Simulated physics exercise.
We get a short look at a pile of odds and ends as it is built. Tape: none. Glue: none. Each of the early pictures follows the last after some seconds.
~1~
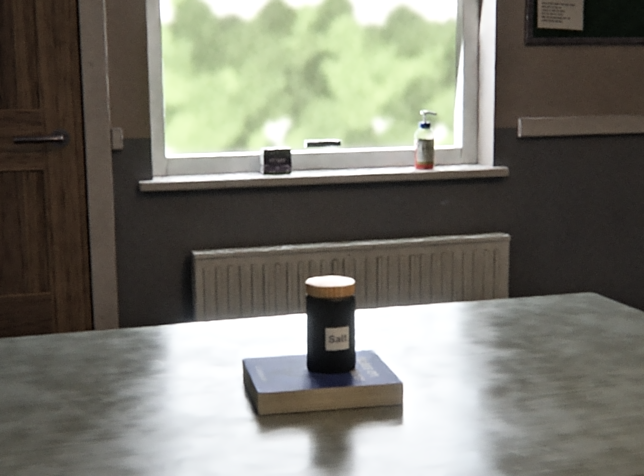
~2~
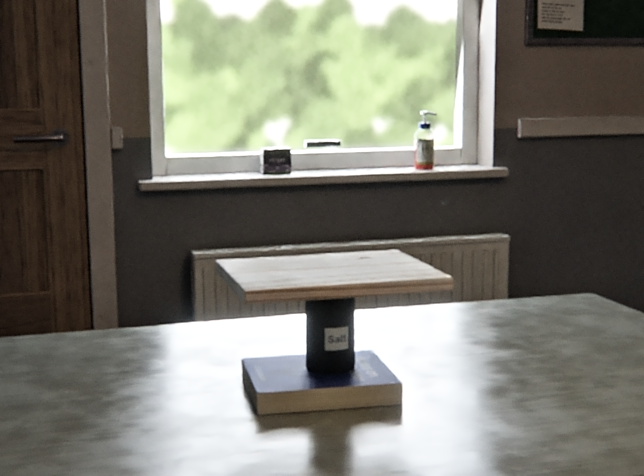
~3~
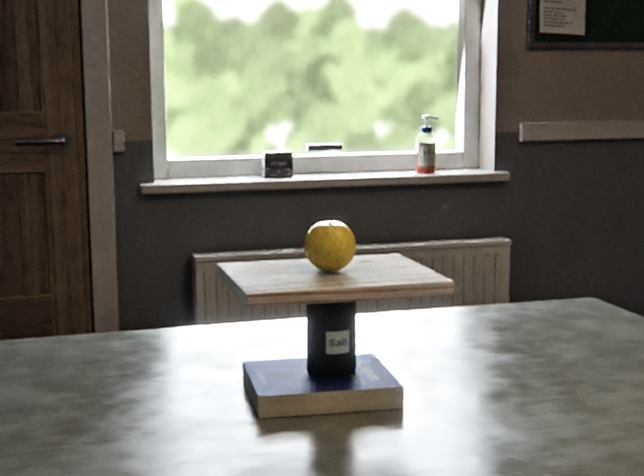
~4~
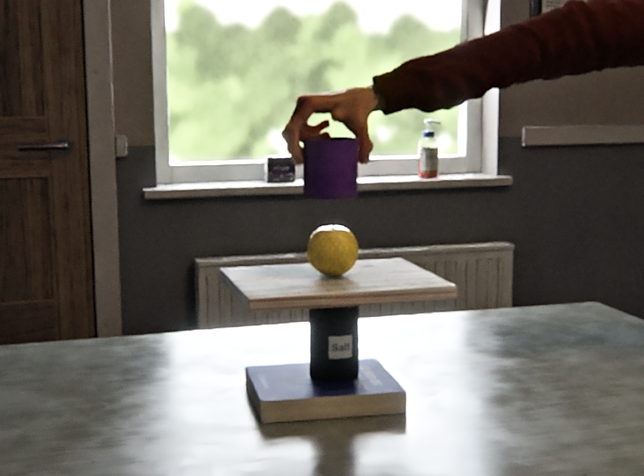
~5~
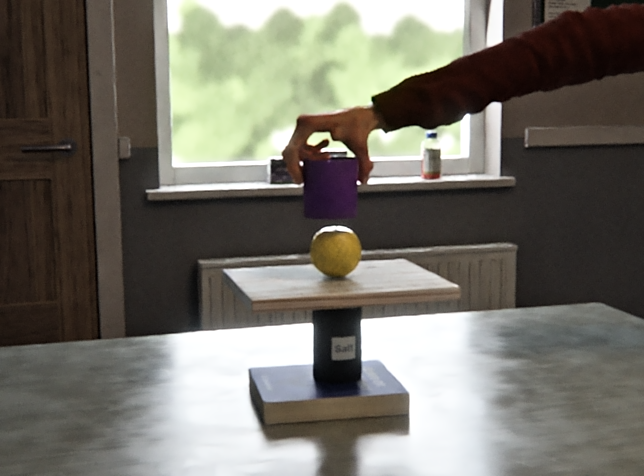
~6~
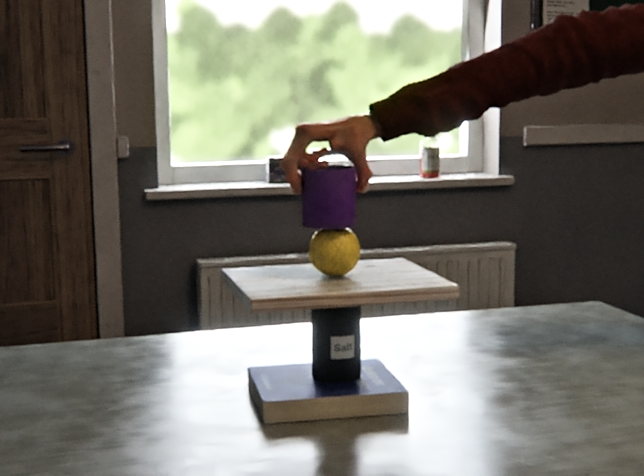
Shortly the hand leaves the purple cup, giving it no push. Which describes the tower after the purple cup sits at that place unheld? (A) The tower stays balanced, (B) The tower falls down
The tower falls down.
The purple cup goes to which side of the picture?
To the left.
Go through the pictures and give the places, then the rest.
In the first picture, the last thing is not in view yet; black jar (331, 324).
In the second picture, the last thing is not in view yet; white board (329, 275).
In the third picture, the last thing is not in view yet; black jar (331, 328).
The fourth picture shows coming down; purple cup (331, 168); white board (333, 283).
The fifth picture shows coming down; purple cup (330, 187); black jar (337, 334).
The sixth picture shows in place under the hand; purple cup (329, 197); white board (335, 284).
Then, 0.60 s after the last picture, purple cup now fallen.
Then, 0.90 s after the last picture, things are still on the move.
At rest, fallen, purple cup; the other 4 in place. The pile gives way.
